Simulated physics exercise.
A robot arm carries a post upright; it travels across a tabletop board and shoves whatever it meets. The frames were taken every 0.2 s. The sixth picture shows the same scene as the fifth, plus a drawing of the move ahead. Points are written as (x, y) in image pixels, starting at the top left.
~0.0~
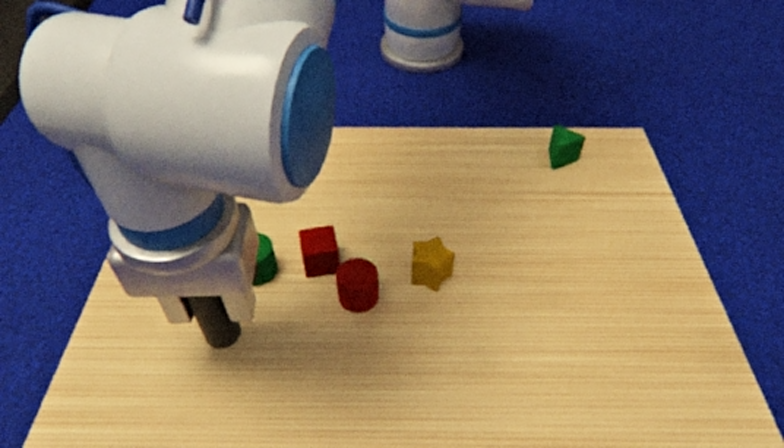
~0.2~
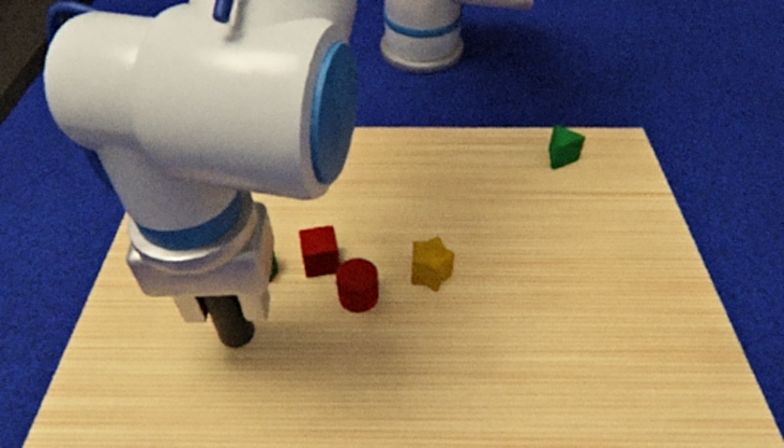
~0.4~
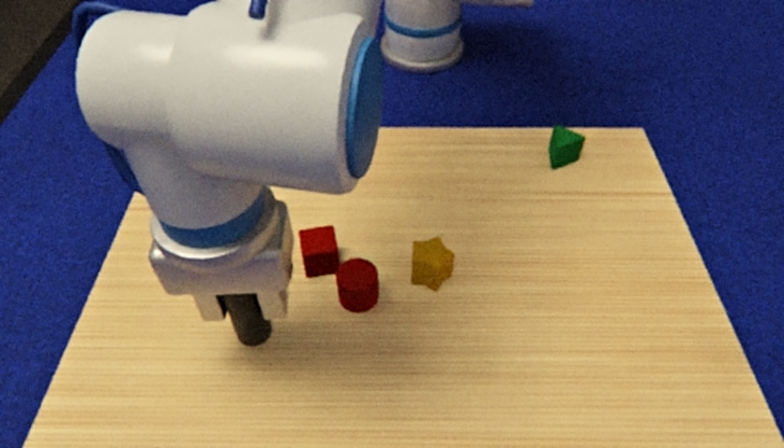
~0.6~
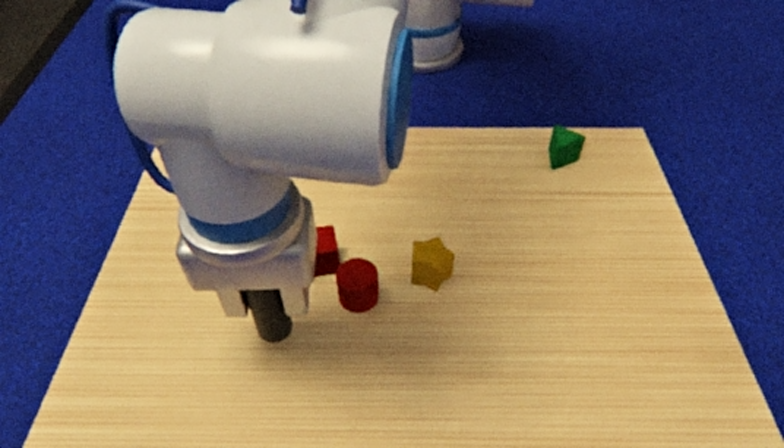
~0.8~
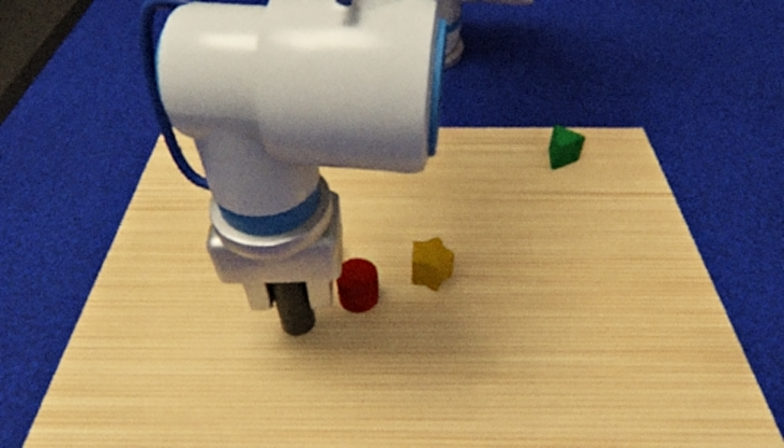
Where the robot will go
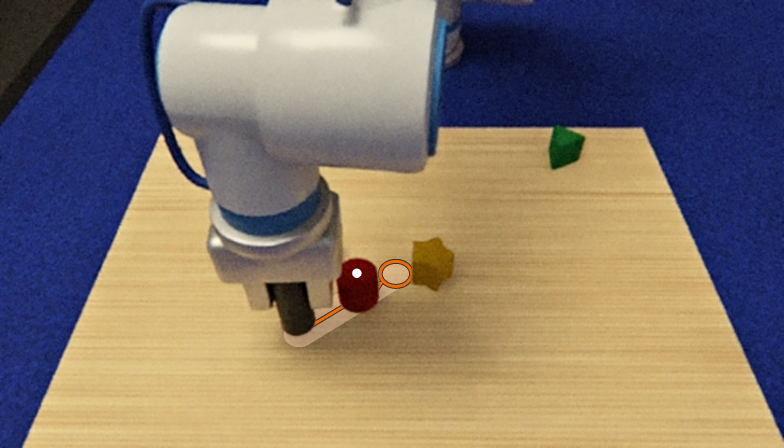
On a pale wooden board over blue cloth, seen from above at an angle by a still camera, a white robot arm with blue bands holds a dark post downward at the left. A green piece, a red cube, a red cylinder and a yellow star sit mid-board, with a green block at the upper right. The arm slides steadily rightward, hiding the nearer green piece, then the cube, while the visible blocks stay still.
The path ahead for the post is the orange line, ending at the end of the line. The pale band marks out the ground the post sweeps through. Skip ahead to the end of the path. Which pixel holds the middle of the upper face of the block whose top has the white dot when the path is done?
Around pixel (421, 231).
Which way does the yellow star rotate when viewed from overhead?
From above, it turns clockwise.
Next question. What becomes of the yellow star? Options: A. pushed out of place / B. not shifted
A (pushed out of place)
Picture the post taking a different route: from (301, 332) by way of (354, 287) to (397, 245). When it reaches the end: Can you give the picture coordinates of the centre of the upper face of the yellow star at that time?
Answer: (460, 252).
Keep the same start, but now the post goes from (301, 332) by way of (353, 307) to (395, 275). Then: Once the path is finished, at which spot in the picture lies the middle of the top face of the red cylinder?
Its top face will be centred at roughly (408, 226).
The line goes from (301, 332) directly to (396, 274); the dot is on the red cylinder.
What follows on the original path. One third of the way, post (333, 301); red cylinder (363, 270).
Two thirds of the way, post (366, 281); red cylinder (394, 250).
At the end, post (396, 263); red square piece unmoved; red cylinder (421, 231); yellow star (452, 247), turned 30° clockwise.
